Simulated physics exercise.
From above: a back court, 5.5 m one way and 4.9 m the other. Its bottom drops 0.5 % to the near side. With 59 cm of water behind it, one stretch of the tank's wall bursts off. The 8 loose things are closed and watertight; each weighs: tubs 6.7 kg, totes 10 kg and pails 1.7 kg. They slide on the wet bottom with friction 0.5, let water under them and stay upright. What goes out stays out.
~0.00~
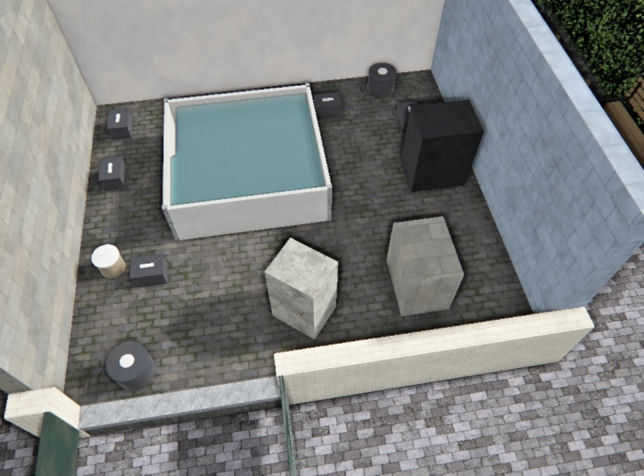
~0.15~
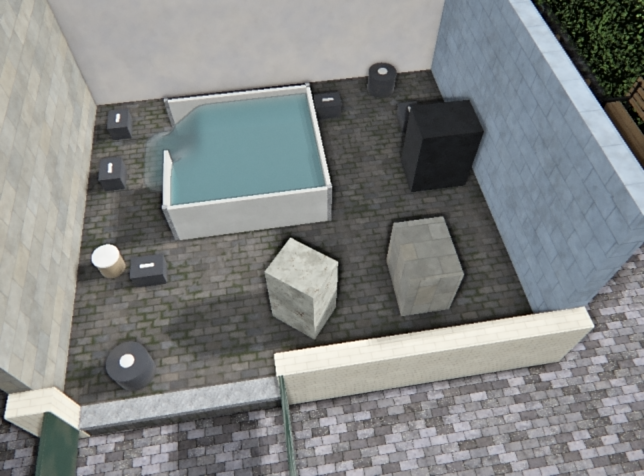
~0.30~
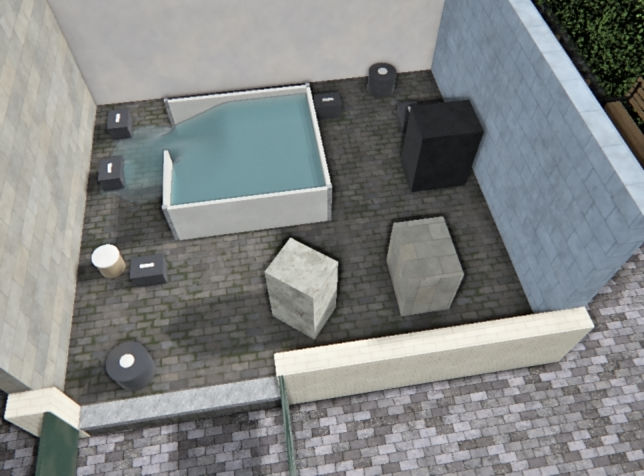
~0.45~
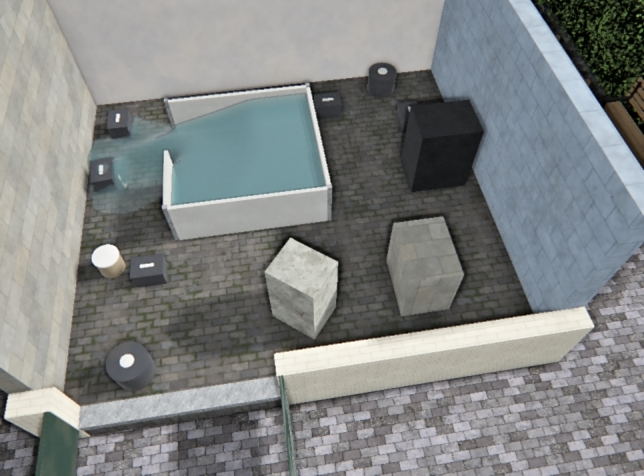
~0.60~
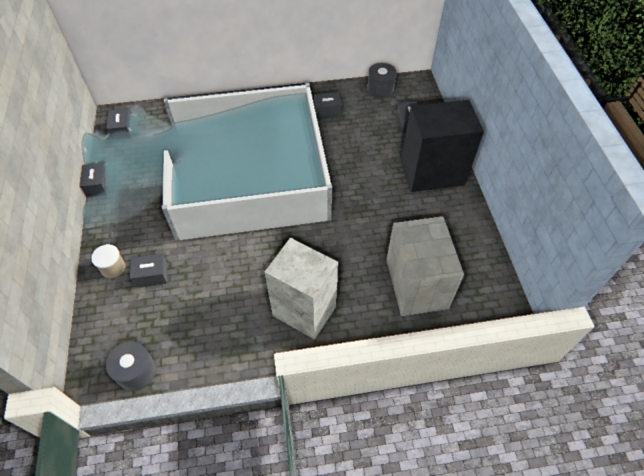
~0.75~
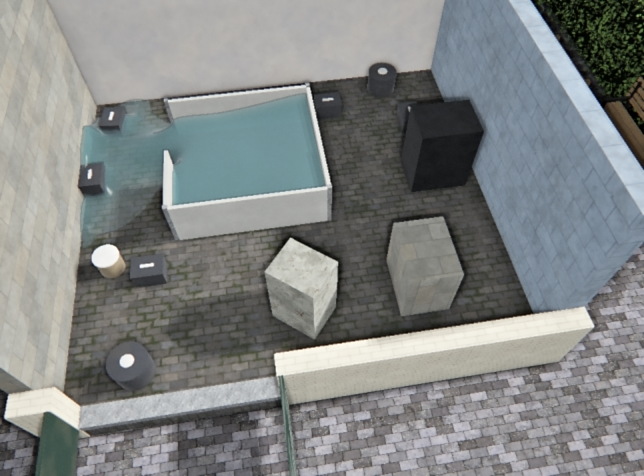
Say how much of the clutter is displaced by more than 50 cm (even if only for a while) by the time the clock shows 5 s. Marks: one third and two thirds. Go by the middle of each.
It is at least two thirds.
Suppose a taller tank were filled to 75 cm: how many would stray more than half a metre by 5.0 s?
In that case 8 of them.
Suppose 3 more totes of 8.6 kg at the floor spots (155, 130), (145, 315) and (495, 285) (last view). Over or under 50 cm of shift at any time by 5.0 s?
In turn: More, past it, less.
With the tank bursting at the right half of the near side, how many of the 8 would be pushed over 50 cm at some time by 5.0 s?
In that case 2 of them.
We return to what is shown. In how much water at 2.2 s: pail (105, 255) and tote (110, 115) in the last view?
Roughly 5 and 11 cm.
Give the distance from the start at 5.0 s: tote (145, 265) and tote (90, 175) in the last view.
In that order: 150 cm, washed out.
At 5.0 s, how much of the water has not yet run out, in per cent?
Some 86 per cent remains.
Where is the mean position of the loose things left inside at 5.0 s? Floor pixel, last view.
Near (389, 158).
After 1.1 s 2 of 8 are over 50 cm from their spots; 2 afloat.
After 2.2 s 3 of 8 are over 50 cm from their spots; 1 afloat.
After 3.5 s 7 of 8 are over 50 cm from their spots; 0 afloat.
After 5.0 s 7 of 8 are over 50 cm from their spots, and 7 have been at some point; 2 afloat.
